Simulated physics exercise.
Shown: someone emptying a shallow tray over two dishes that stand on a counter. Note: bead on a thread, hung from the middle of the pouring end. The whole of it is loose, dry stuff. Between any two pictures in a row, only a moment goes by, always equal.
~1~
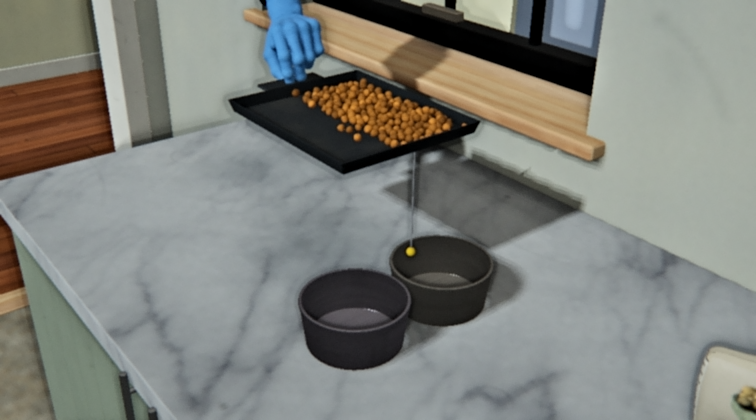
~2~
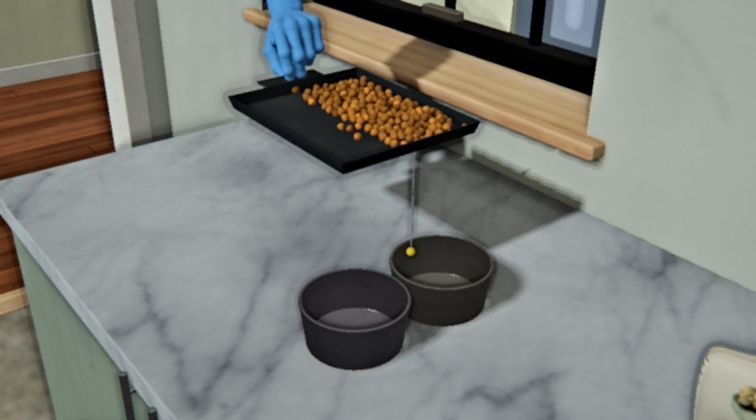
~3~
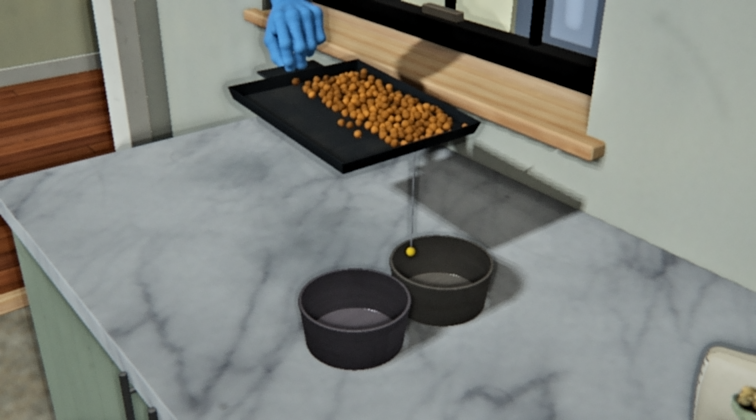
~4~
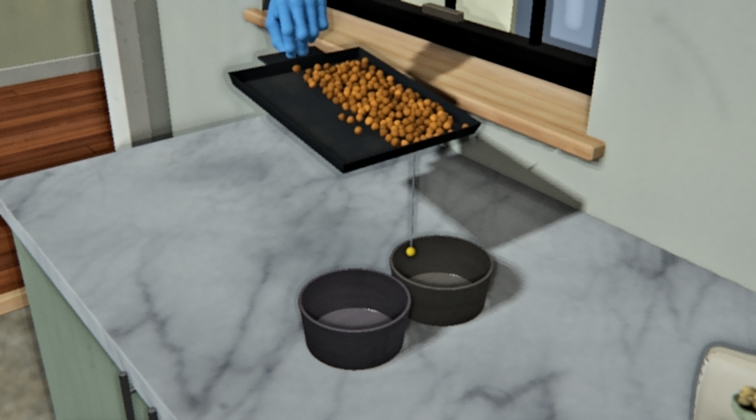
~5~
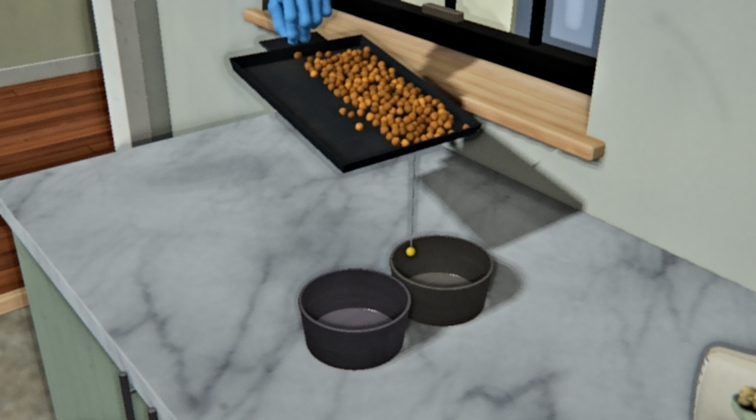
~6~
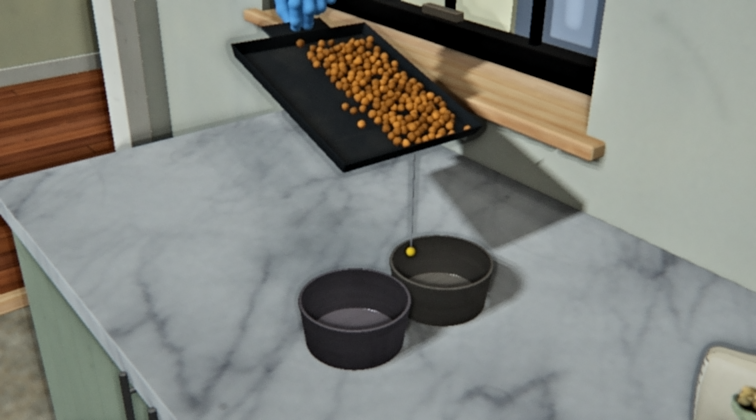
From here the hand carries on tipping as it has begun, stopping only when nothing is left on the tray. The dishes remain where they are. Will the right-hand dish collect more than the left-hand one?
Yes.
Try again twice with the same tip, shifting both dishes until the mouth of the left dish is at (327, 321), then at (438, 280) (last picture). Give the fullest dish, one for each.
First place: The rightmost dish. Second place: The leftmost dish.
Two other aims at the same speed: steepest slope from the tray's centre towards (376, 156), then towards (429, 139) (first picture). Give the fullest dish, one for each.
Heading one: The dish placed left; heading two: The dish placed right.
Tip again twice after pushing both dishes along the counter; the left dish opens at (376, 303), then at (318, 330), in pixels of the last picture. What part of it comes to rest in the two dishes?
In turn 80 and 50 in a hundred.
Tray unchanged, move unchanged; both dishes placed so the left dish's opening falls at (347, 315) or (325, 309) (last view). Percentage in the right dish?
It comes to near 50 per cent the first time and near 40 per cent the second time.
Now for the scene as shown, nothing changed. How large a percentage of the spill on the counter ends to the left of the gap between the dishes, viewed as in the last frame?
About 10 %.
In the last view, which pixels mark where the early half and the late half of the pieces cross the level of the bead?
About (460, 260) to begin with, then about (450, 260).
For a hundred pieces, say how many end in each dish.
Left 10 %, right 40 %.
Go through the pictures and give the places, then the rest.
In the first picture, corners of the pouring end at (343, 161) and (475, 121), level; middle of the load at (378, 112), roasted chickpeas; left dish at (389, 341); right dish at (476, 299); bead on its thread at (411, 252).
In the second picture, corners of the pouring end at (343, 161) and (475, 121), level; middle of the load at (378, 111).
In the third picture, corners of the pouring end at (344, 161) and (475, 121), tipped barely, level across its low end; middle of the load at (379, 107).
In the fourth picture, corners of the pouring end at (345, 161) and (476, 122), tipped a little, level across its low end; middle of the load at (380, 101).
In the fifth picture, corners of the pouring end at (345, 161) and (477, 123), tipped a little, level across its low end; middle of the load at (381, 95).
In the sixth picture, corners of the pouring end at (346, 161) and (477, 124), tipped clearly, level across its low end; middle of the load at (383, 90); left dish at (389, 341); right dish at (476, 299).
Soon after the last picture, tray tipped steeply; nearly all on the tray; a stray few in the right dish; a stray few outside both; a stray few in the air.
A little later, tray tipped past a quarter turn; a small part on the tray; a small part in the left dish; about a quarter in the right dish; about a third outside both; about a quarter in the air.
Later still, tray tipped past a quarter turn; a small part in the left dish; about a third in the right dish; about half outside both.
At rest, tray tipped past a quarter turn; a small part in the left dish; about a third in the right dish; about half outside both.
